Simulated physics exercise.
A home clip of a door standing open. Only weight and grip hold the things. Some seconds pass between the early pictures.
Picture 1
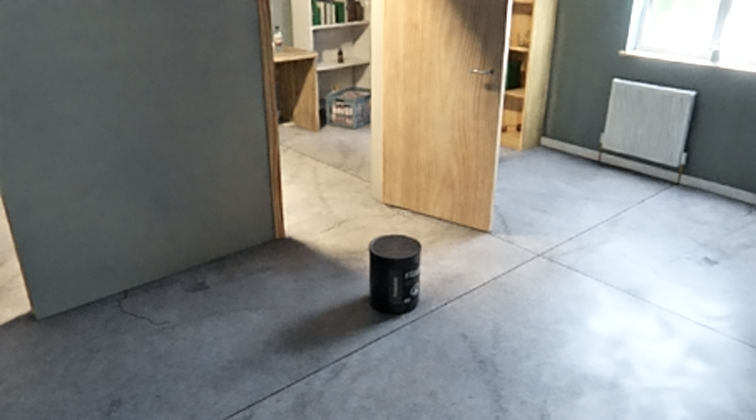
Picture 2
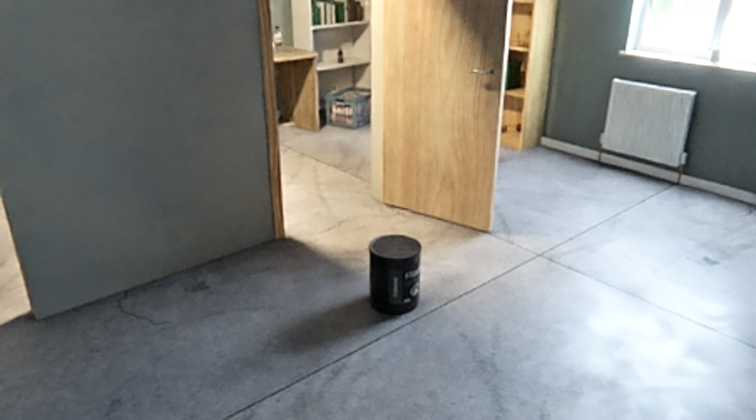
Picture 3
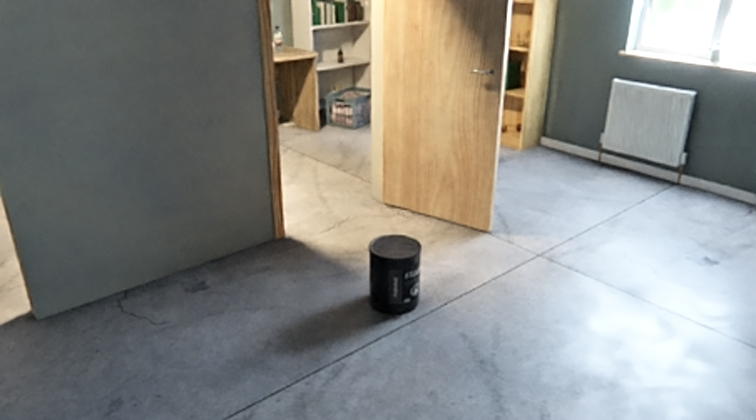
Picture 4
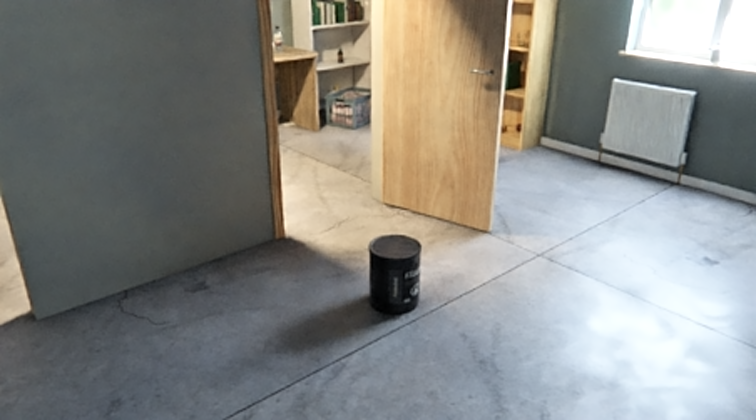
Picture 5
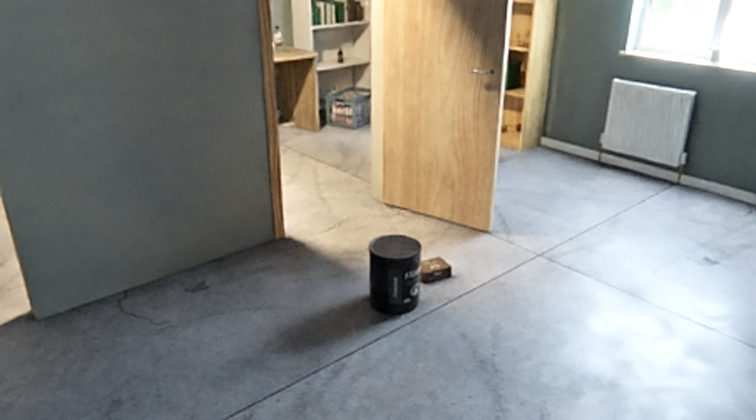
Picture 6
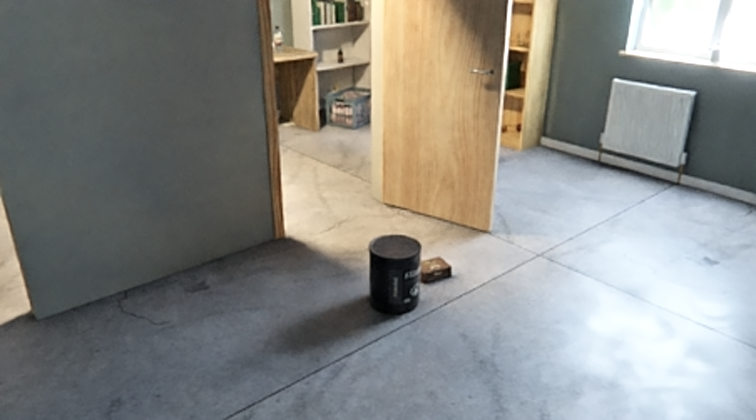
The clip shows a wooden door standing wide open and still behind a black pail on a grey floor; nothing moves at first, then a small brown box appears on the floor just right of the pail.
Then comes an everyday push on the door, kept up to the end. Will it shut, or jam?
Outcome: The door reaches the frame.
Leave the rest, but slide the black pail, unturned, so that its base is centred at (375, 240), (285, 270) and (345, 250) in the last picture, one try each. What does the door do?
First try: It is blocked; second try: It shuts; third try: It is blocked.
Then, 0.70 s after the last picture, door 83° open.
Then, 1.30 s after the last picture, door 48° open.
Then, 1.80 s after the last picture, door 17° open.
At rest, door 0° open; both in place. Seen from the same camera at the end, brown box near (432, 270).
